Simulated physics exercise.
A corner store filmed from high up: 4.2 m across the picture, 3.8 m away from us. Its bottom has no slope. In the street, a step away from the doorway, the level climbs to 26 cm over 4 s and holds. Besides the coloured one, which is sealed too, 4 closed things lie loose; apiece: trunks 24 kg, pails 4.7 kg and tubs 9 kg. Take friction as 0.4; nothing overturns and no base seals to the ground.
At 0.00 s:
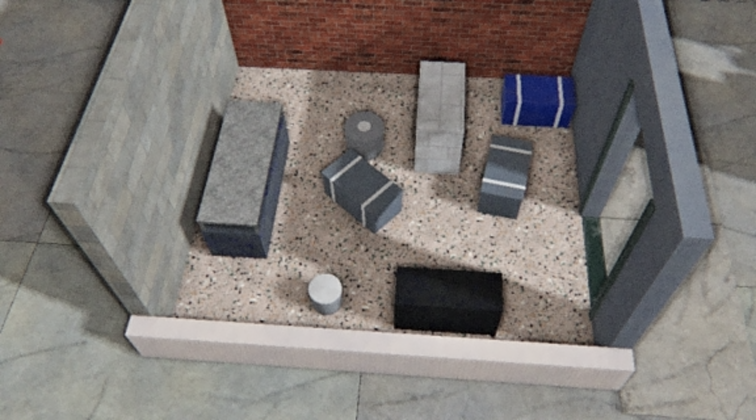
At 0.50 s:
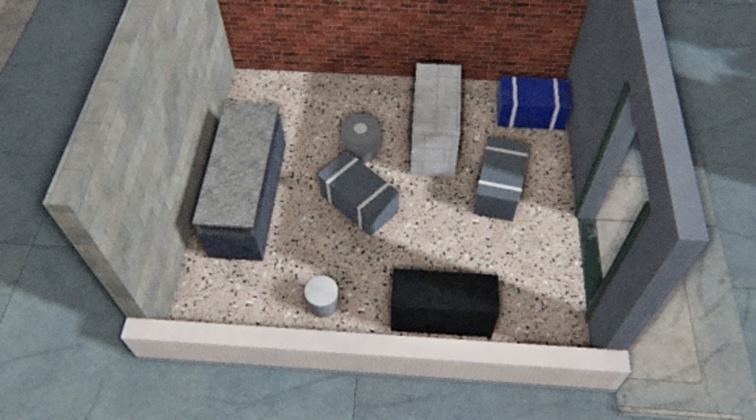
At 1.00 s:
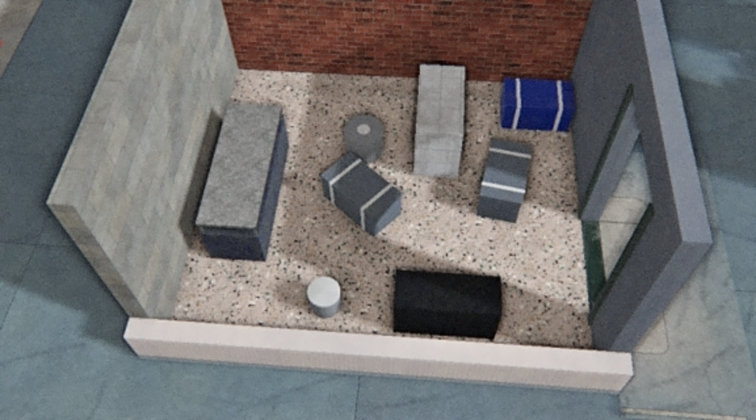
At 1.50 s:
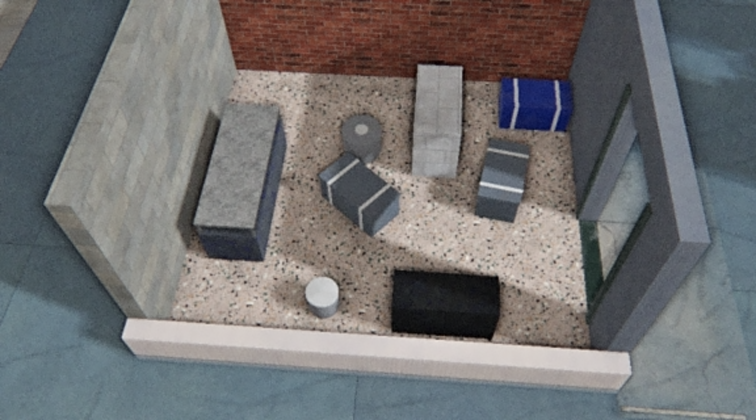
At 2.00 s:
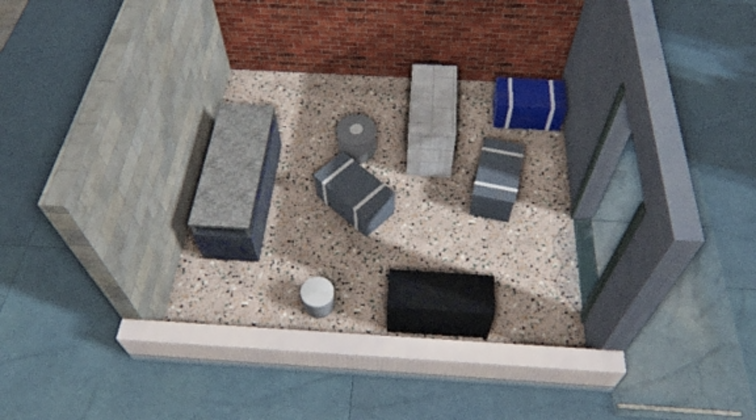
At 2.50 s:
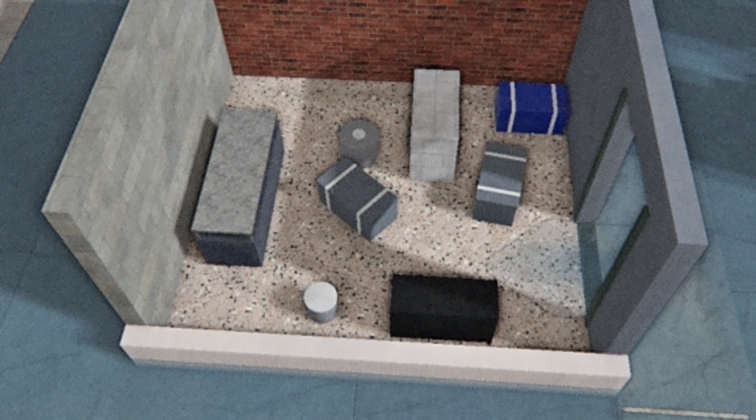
Water spreading across the street around a small walled store, then seeping through the right doorway while the trunks inside stay still.
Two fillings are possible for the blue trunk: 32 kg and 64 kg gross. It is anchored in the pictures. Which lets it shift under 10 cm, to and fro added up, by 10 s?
Verdict: The lower weight is enough.
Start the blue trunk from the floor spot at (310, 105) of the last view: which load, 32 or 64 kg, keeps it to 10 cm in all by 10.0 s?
Only the larger holds.
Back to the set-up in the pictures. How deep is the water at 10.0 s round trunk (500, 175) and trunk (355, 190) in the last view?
About 7 and 13 cm.
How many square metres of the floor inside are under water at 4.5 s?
Roughly 6.0 m2.
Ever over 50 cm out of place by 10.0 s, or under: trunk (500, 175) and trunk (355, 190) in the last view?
In that order: Less, more.
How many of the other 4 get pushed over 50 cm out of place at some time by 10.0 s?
That makes 3.
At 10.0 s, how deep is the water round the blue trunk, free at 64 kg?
About 8 cm.
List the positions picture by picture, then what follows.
The first frame shows the blue trunk at (540, 90), on the bottom; 0.0 m2 under water; 0 of 5 have shifted.
The second frame shows the blue trunk at (536, 92), on the bottom; 0.0 m2 under water; 0 of 5 have shifted.
The third frame shows the blue trunk at (539, 94) rests on the ground; 0.0 m2 under water; 0 of 5 have shifted.
The fourth frame shows the blue trunk at (537, 94), on the bottom; 0.0 m2 under water; 0 of 5 have shifted.
The fifth frame shows the blue trunk at (531, 93), on the bottom; water covers 0.1 m2; 0 of 5 have shifted.
The sixth frame shows the blue trunk at (534, 97), on the bottom; water covers 0.7 m2; 0 of 5 have shifted.
After 3.5 s the blue trunk would be 0 cm from its start with 32 kg and 0 cm from its start with 64 kg; 0 cm of water round it then.
After 4.5 s the blue trunk would be 0 cm from its start with 32 kg and 0 cm from its start with 64 kg; 1 cm of water round it then.
After 7.0 s the blue trunk would be 0 cm from its start with 32 kg and 0 cm from its start with 64 kg; 4 cm of water round it then.
After 10.0 s the blue trunk would be 0 cm from its start with 32 kg and 0 cm from its start with 64 kg; 8 cm of water round it then.
